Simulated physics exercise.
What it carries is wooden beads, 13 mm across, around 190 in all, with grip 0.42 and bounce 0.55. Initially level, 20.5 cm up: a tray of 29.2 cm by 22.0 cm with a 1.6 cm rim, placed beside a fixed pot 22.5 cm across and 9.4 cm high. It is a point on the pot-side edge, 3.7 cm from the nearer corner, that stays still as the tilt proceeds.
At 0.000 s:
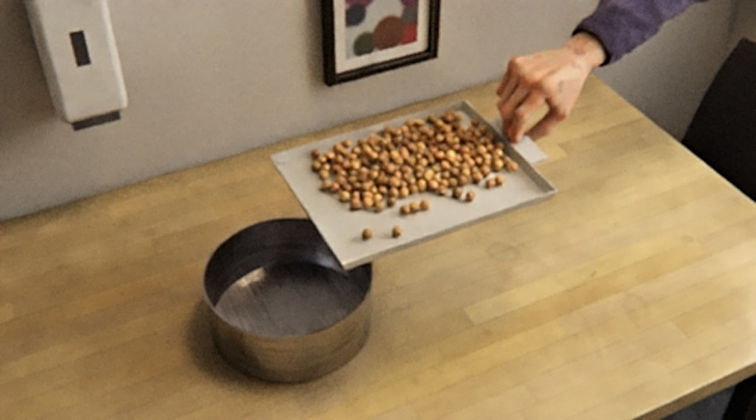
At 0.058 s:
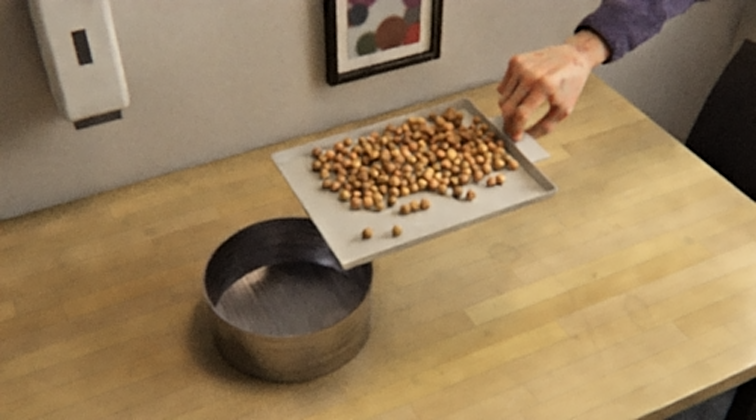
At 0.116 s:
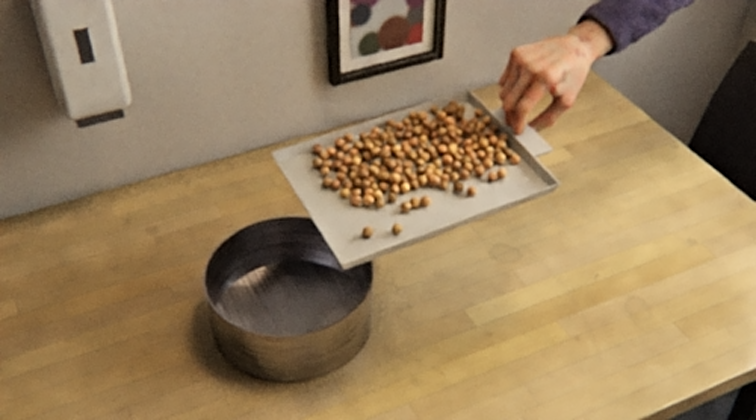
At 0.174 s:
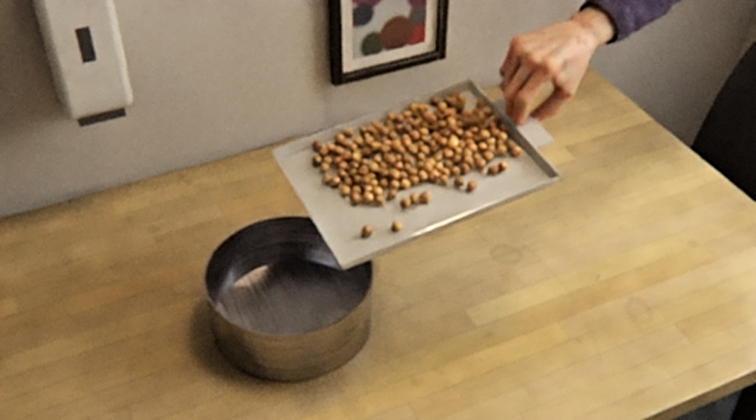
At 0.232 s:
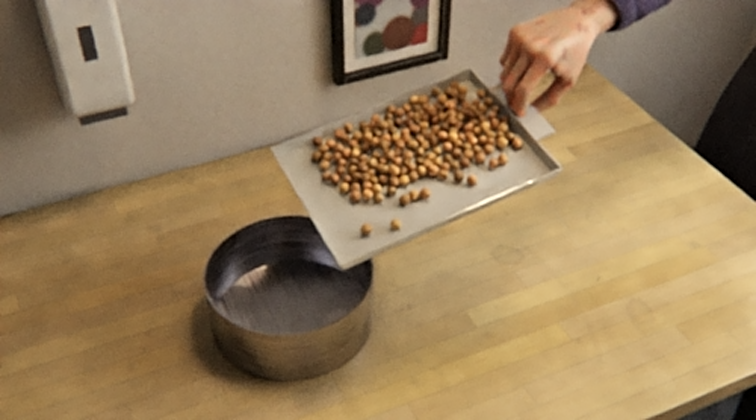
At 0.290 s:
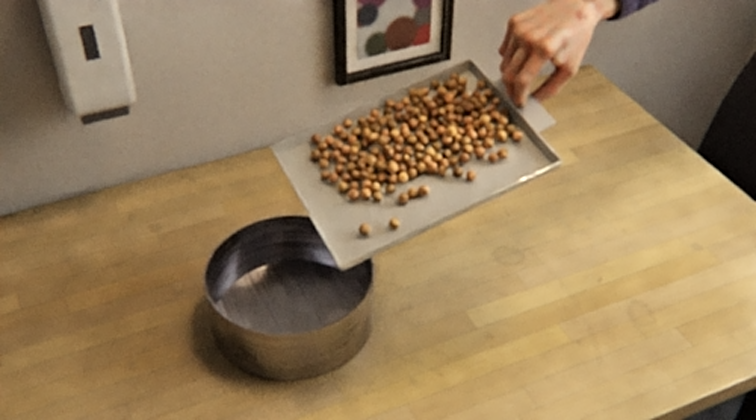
A pale rectangular tray scattered with small round brown beads hangs over a light wooden table, seen from above at an angle, its near left corner above the rim of a dark metal pot. Behind are a grey wall, a white dispenser at left and a black-framed colourful picture. A purple-sleeved hand at the right raises the tray's far right side slightly, tilting it leftward while the beads barely shift.
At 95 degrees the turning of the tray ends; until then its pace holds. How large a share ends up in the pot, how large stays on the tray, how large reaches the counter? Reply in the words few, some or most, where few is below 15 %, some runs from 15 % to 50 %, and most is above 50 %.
Shares - pot: Some; tray: Few; counter: Most.
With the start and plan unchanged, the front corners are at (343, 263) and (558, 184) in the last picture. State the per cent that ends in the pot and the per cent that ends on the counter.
Pot: 0, counter: 100.
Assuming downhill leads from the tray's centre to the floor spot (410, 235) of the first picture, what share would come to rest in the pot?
Something like 0 in a hundred.
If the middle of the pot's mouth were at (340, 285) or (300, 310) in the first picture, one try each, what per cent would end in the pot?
I'd say some 55 per cent for the first and some 95 per cent for the second.
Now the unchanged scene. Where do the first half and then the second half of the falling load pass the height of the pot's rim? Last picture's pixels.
I'd mark about (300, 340) for the first half, then (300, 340) for the second.
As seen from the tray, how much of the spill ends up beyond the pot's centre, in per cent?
I reckon around 80 per cent.
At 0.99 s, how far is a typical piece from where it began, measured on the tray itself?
By then it sits near 13 cm from where it began.
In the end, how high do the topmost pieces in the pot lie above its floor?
Roughly 2.0 centimetres.
After 0.99 s, tilt 51 degrees; the tray holds 90 %, the pot 0 %.
After 1.45 s, tilt 77 degrees; the tray holds 50 %, the pot 10 %.
After 1.99 s, tilt 95 degrees; the tray holds 0 %, the pot 35 %.
In the end, at 2.7 s, pot 40 %, tray 0 %, counter 60 %.
